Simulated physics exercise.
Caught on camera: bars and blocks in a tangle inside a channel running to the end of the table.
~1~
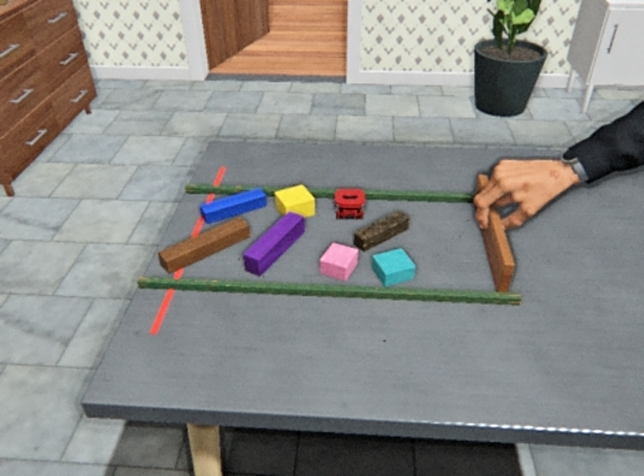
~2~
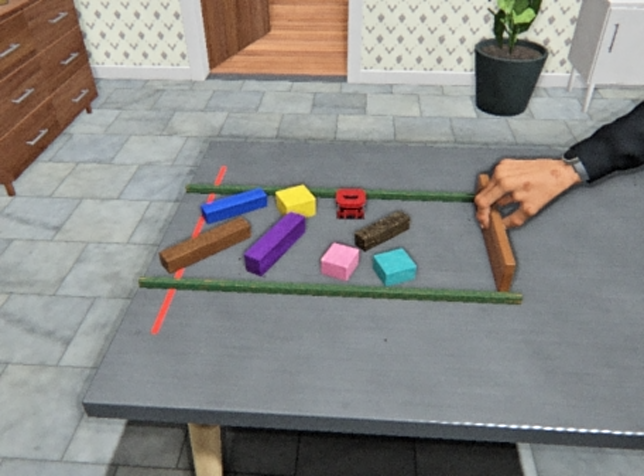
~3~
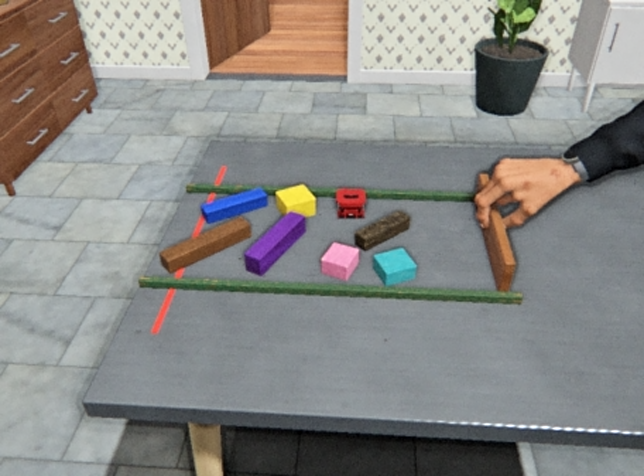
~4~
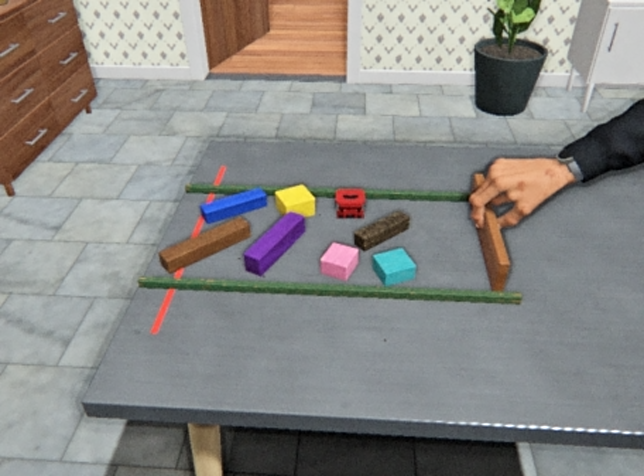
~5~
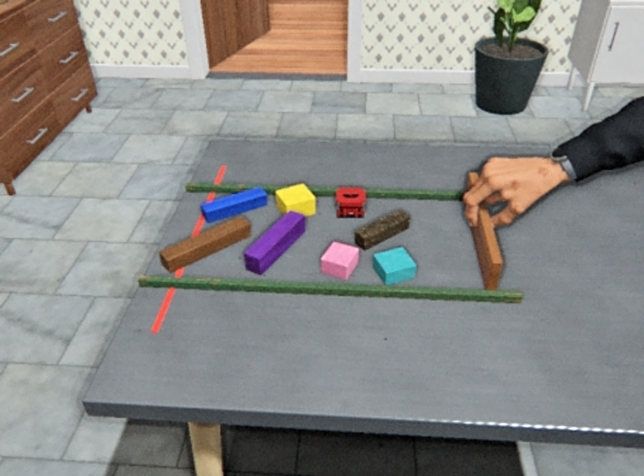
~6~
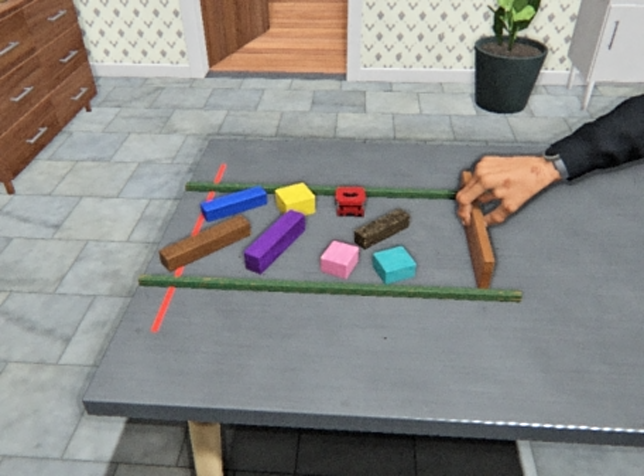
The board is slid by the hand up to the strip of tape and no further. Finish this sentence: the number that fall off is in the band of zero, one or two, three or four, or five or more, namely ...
Namely five or more.
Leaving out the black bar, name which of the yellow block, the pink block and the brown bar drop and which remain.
The yellow block goes over, the pink block drops off, the brown bar goes over.
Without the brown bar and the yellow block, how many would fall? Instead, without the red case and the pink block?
Tally of falls: 3 for the first try, 3 for the second.
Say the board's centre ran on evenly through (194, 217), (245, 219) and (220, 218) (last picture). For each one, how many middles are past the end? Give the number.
First 5, then 0, finally 2.
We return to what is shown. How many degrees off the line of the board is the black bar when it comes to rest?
The angle is about 0 degrees.
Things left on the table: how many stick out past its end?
Count: 0.
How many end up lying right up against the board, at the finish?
It touches 3.
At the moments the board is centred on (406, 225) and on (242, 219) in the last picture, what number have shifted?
That makes 2 at the first spot and 8 at the second.
A little later, none off yet; brown bar at rest near (207, 243); blue stick at rest near (234, 204); purple stick at rest near (276, 241).
Next, none off yet; brown bar at rest near (207, 243); blue stick moving near (229, 203); purple stick shifted a little near (260, 236).
Later still, none off yet; brown bar shifted a little near (174, 232); blue stick shifted about its own width near (183, 204); purple stick shifted about its own width near (191, 233).
When it is over, the number that fall off is five or more; down, pink block, yellow block, purple stick, blue stick and brown bar.
